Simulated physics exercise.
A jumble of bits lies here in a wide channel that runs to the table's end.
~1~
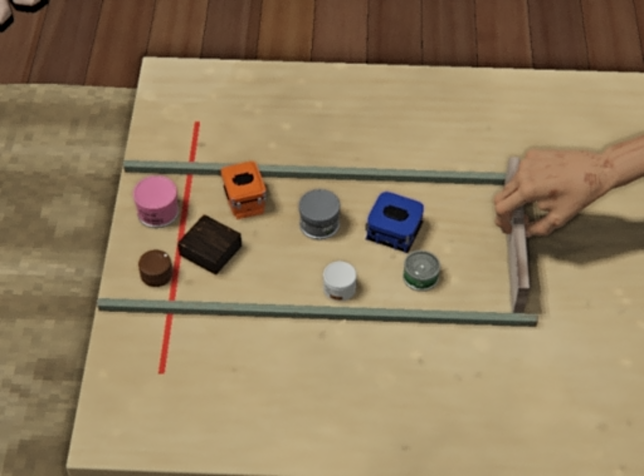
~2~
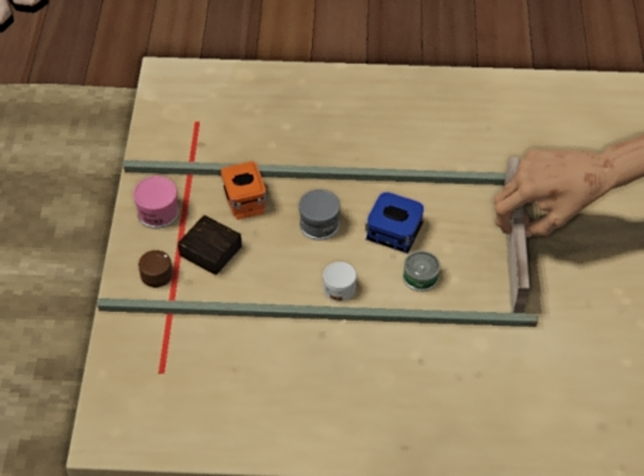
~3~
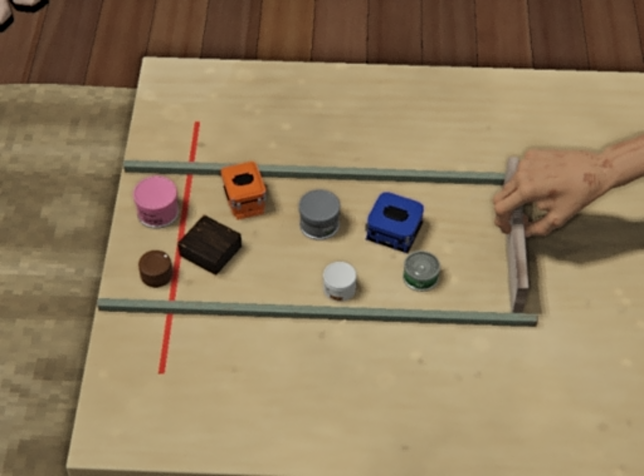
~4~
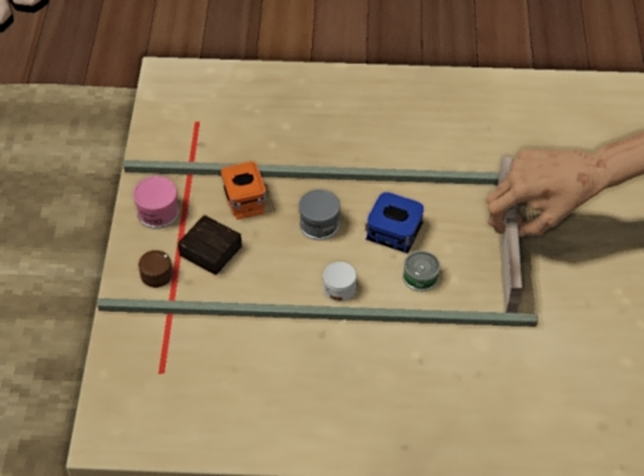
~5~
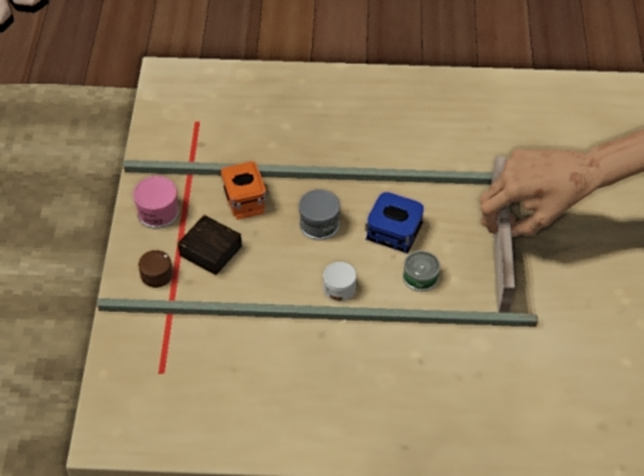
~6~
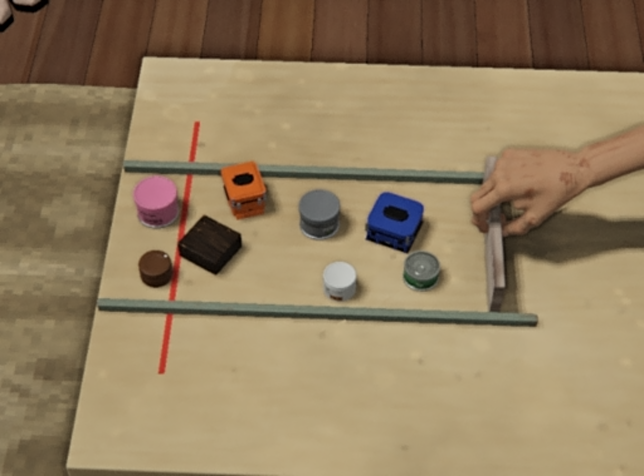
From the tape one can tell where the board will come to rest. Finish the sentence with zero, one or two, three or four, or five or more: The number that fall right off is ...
The number that fall right off is one or two.
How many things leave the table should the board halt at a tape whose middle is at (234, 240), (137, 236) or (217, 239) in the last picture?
It would be 0, then 4, then 0.
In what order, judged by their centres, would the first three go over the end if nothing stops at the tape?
Those three are the pink pot, the grey pot and the black block, in that order.
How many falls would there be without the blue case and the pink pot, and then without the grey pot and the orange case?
The number is 0 for the first case and 0 for the second.
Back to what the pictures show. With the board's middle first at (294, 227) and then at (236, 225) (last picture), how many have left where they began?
Well, it's 6 at the first one and 8 at the second.
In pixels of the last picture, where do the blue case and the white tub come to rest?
The blue case at (158, 217), the white tub at (157, 282).
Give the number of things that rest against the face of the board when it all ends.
That comes to 4.
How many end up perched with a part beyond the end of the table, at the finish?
The number overhanging is 2.
A little later, none off yet; pink pot at rest near (157, 202); brown lid at rest near (156, 269); black block at rest near (210, 245).
When it is over, the number that fall off is one or two; down, pink pot.
